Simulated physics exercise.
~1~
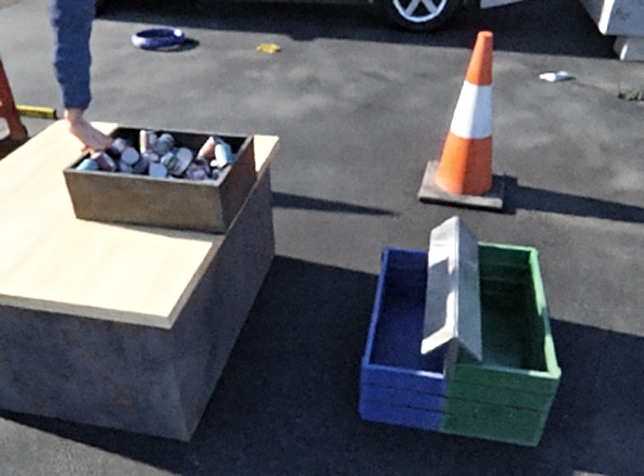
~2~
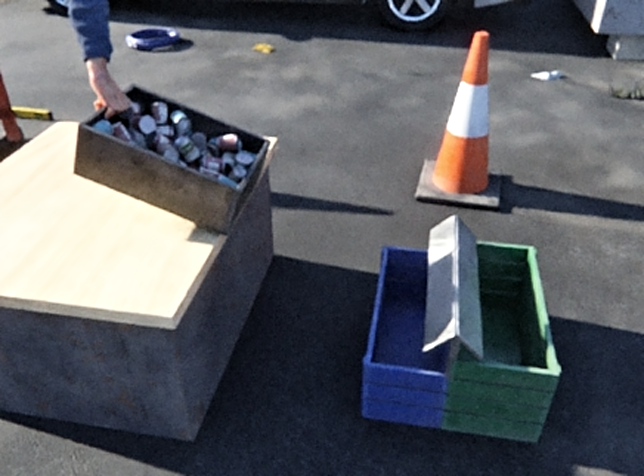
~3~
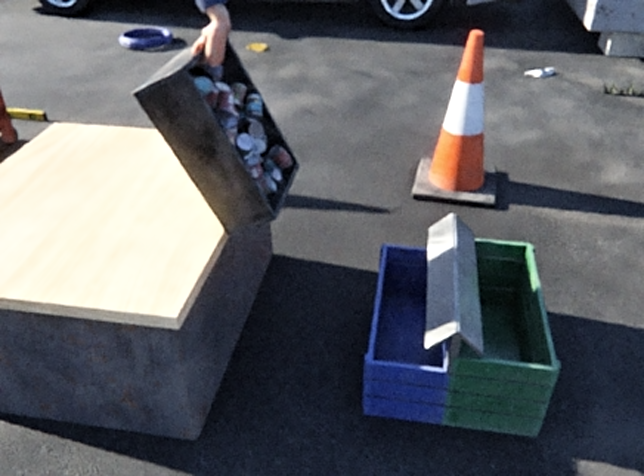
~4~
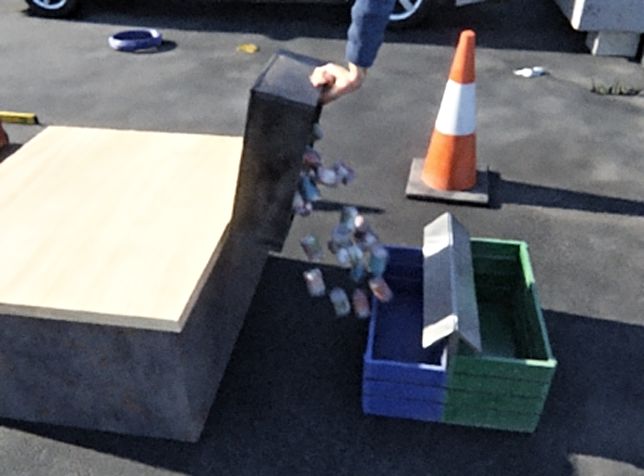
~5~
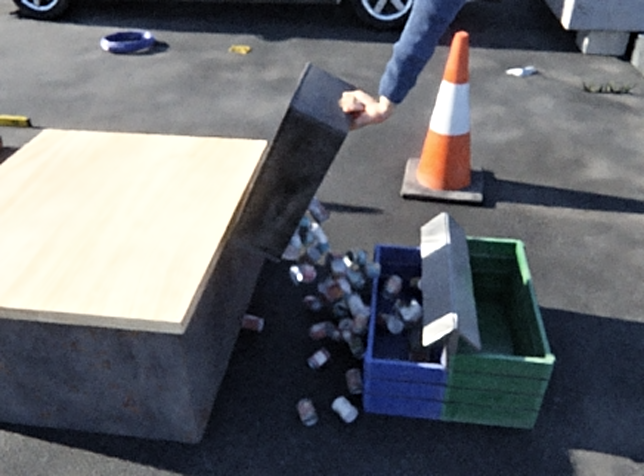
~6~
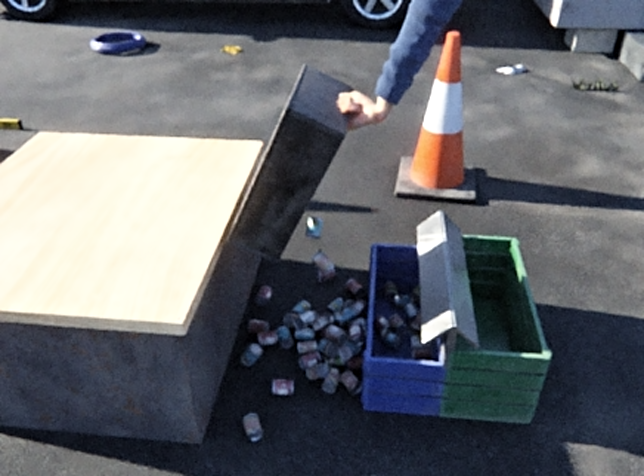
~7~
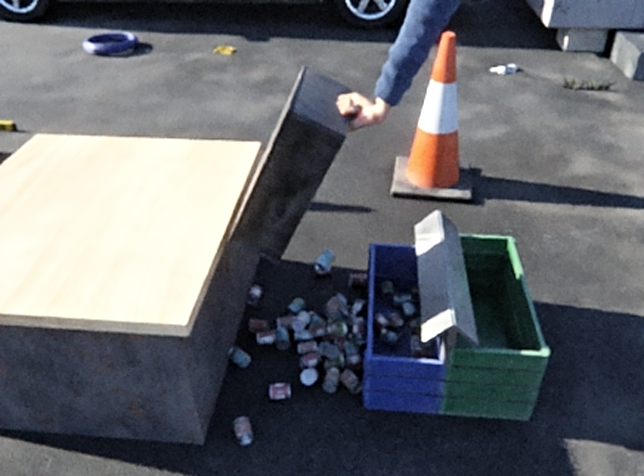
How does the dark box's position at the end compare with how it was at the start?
At the start it sat upright on top of the bench with the tins inside. By the end it had moved to the right and was held steeply tipped over the bench's right edge, with its open side facing down.
